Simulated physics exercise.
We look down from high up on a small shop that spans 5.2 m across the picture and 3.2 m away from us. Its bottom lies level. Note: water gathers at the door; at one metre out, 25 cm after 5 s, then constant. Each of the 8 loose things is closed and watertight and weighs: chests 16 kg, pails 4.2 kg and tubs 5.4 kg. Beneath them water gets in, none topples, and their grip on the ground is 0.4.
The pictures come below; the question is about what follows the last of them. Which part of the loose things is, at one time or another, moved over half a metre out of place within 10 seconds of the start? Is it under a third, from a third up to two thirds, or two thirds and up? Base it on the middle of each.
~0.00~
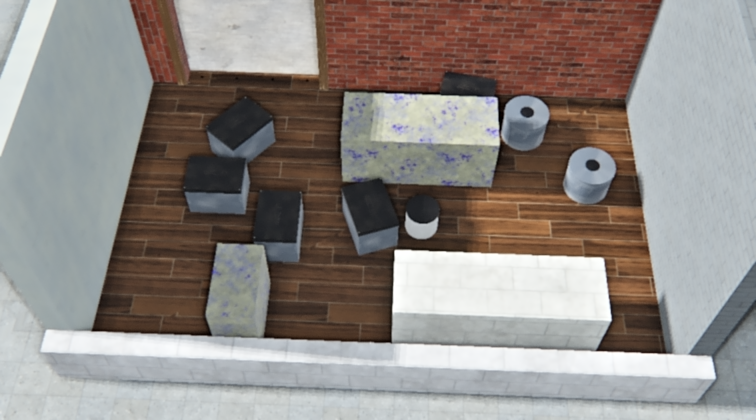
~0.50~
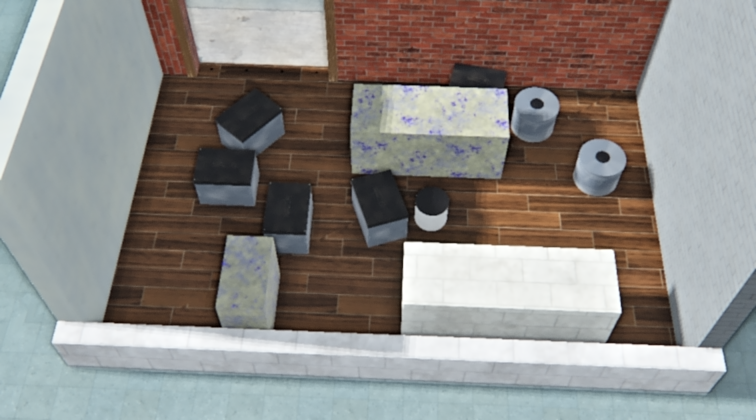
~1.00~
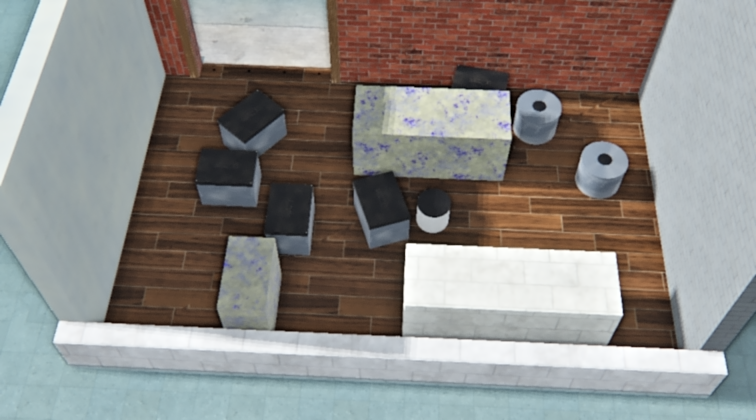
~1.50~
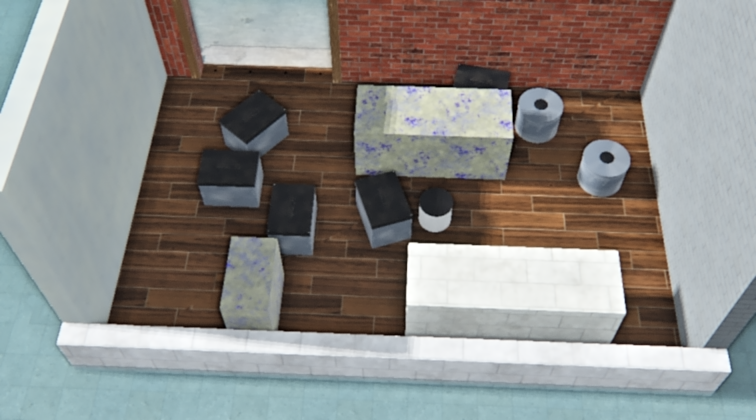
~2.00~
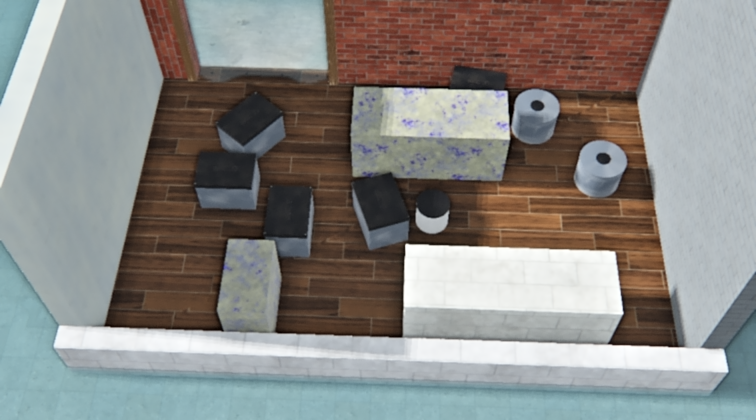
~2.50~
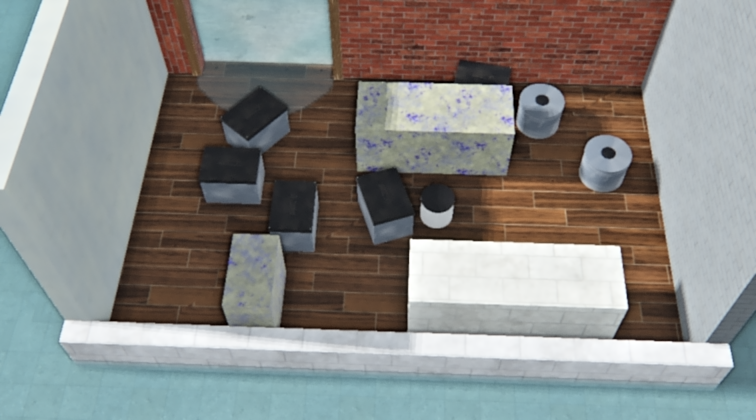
I would say from a third up to two thirds.
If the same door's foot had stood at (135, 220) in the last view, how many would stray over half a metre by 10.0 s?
Result: 7 of them.
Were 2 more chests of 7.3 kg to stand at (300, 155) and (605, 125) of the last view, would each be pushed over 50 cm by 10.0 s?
Taking them in order, the first is above the threshold and the second is below the threshold.
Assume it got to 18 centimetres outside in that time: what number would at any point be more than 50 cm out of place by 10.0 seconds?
4.
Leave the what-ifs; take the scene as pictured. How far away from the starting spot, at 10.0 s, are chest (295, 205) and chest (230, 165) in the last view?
The first is 140 cm from its start, the second 120 cm.
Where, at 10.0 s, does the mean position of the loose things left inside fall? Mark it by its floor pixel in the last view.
About (506, 201).
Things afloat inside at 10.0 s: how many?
4.
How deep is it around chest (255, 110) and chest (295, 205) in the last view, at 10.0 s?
Around 8 cm and 17 cm.
After 3.5 s 0 of 8 are over 50 cm from their spots; 0 afloat.
After 4.5 s 0 of 8 are over 50 cm from their spots; 0 afloat.
After 7.0 s 3 of 8 are over 50 cm from their spots; 3 afloat.
After 10.0 s 5 of 8 are over 50 cm from their spots, and 5 have been at some point; 4 afloat.
